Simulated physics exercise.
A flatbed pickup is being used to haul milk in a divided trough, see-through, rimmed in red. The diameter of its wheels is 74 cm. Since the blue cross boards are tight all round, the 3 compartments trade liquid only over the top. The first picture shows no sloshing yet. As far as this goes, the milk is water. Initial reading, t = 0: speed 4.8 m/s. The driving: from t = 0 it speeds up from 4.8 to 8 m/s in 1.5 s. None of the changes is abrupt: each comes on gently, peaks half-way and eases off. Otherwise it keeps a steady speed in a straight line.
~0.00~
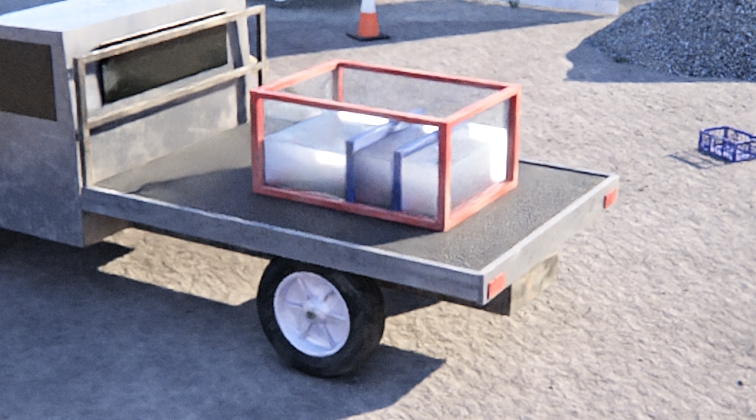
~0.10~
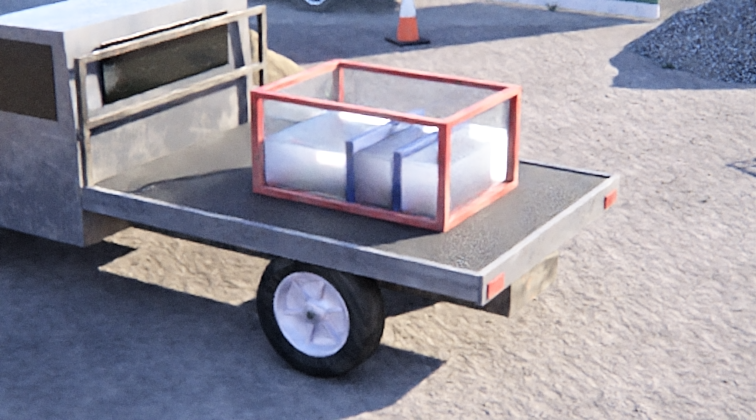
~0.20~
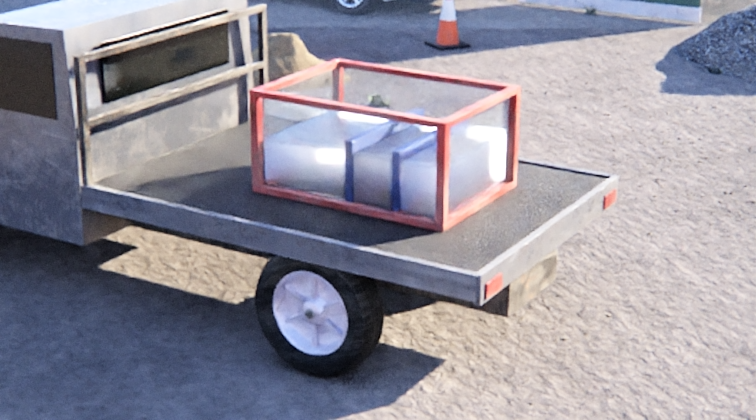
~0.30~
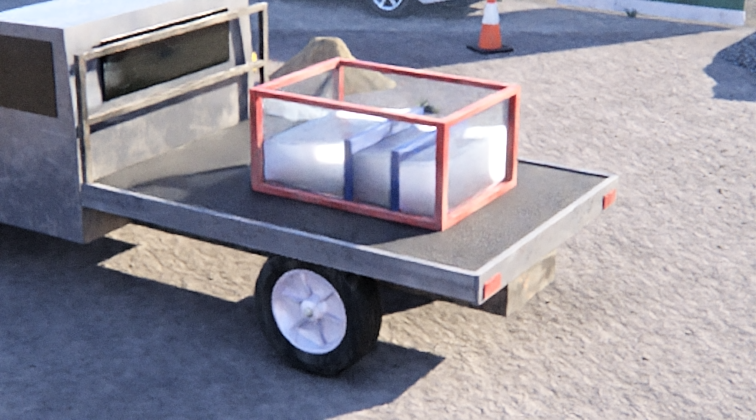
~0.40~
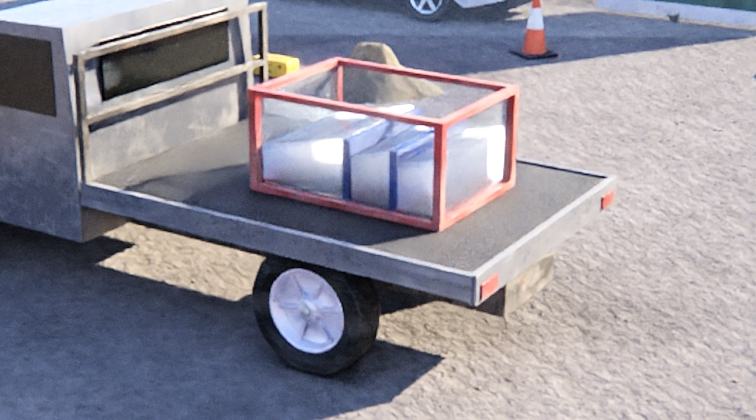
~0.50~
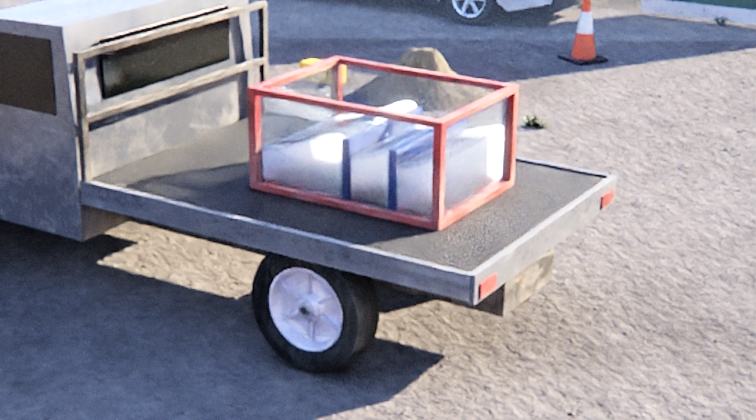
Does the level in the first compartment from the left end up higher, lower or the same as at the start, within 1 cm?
It ends up lower.
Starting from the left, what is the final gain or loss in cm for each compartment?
From the left: 2 down, 3 up, 1 up.
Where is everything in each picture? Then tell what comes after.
Levels, left to right, (311, 139), (380, 151), (428, 160); board top at (349, 142) and (397, 152); the front is on the left, levels are read along the near wall; a wheel hub at (307, 317), in the first frame.
Levels, left to right, (311, 139), (380, 152), (428, 160), in the second frame.
Levels, left to right, (310, 139), (379, 151), (427, 160), in the third frame.
Levels, left to right, (310, 137), (378, 150), (426, 160), in the fourth frame.
Levels, left to right, (308, 138), (377, 151), (424, 160), in the fifth frame.
Levels, left to right, (308, 137), (376, 150), (423, 159); a wheel hub at (301, 313), in the sixth frame.
By 0.90 s the compartments hold 28, 33, 30 cm, left to right.
By 1.40 s the compartments hold 28, 33, 31 cm, left to right.
By 2.00 s the compartments hold 28, 33, 31 cm, left to right.
By 4.49 s the compartments hold 28, 33, 31 cm, left to right.
